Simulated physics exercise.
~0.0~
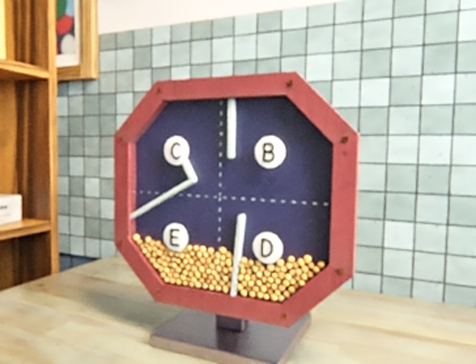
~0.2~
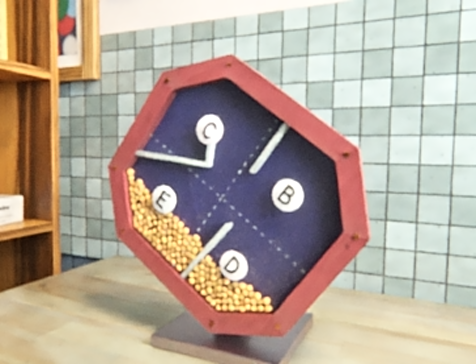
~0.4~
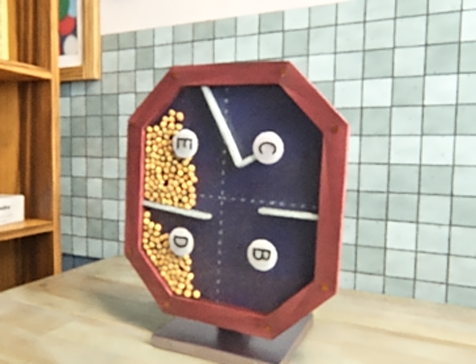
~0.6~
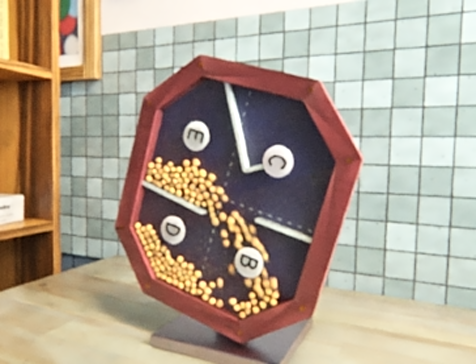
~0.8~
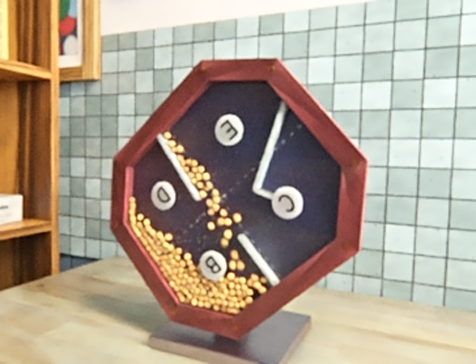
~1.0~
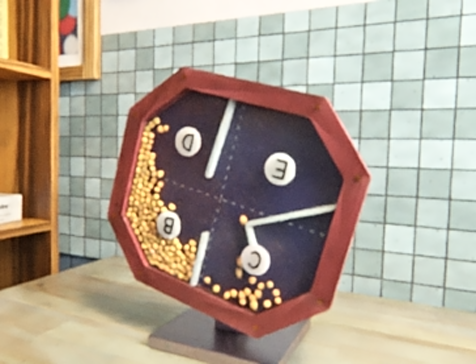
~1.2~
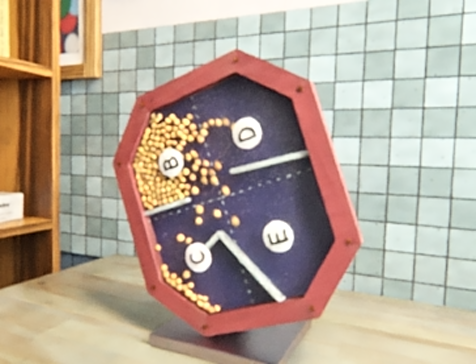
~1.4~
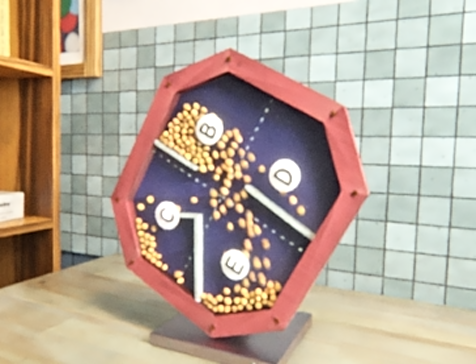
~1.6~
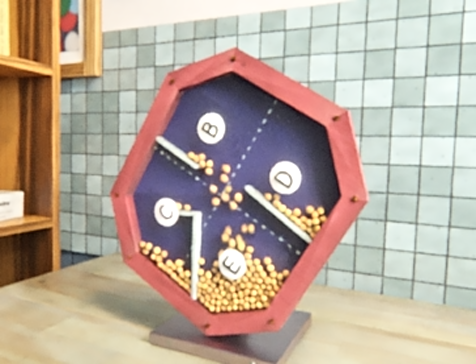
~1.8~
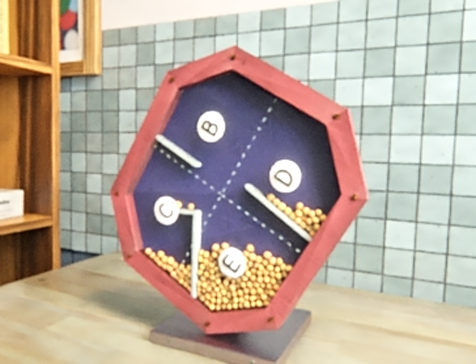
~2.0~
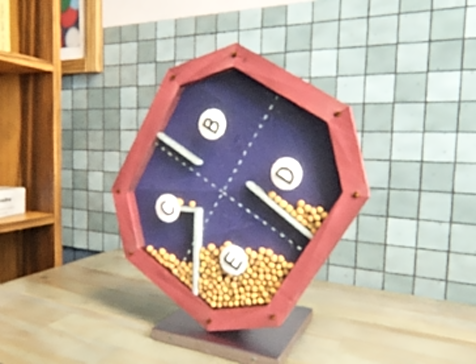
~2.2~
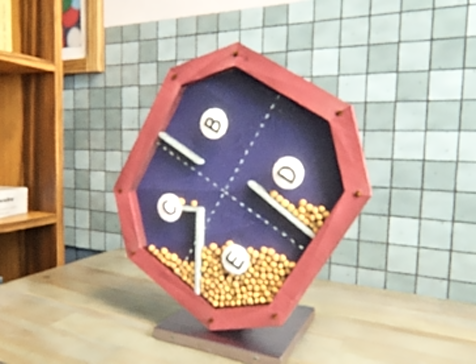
Small golden beads in an upright red octagonal case tumble between its four lettered quarters as the case turns clockwise, slows partway, then turns on past halfway and stops tilted, with most beads settled around E at the bottom, a few by C and D, and none by B.
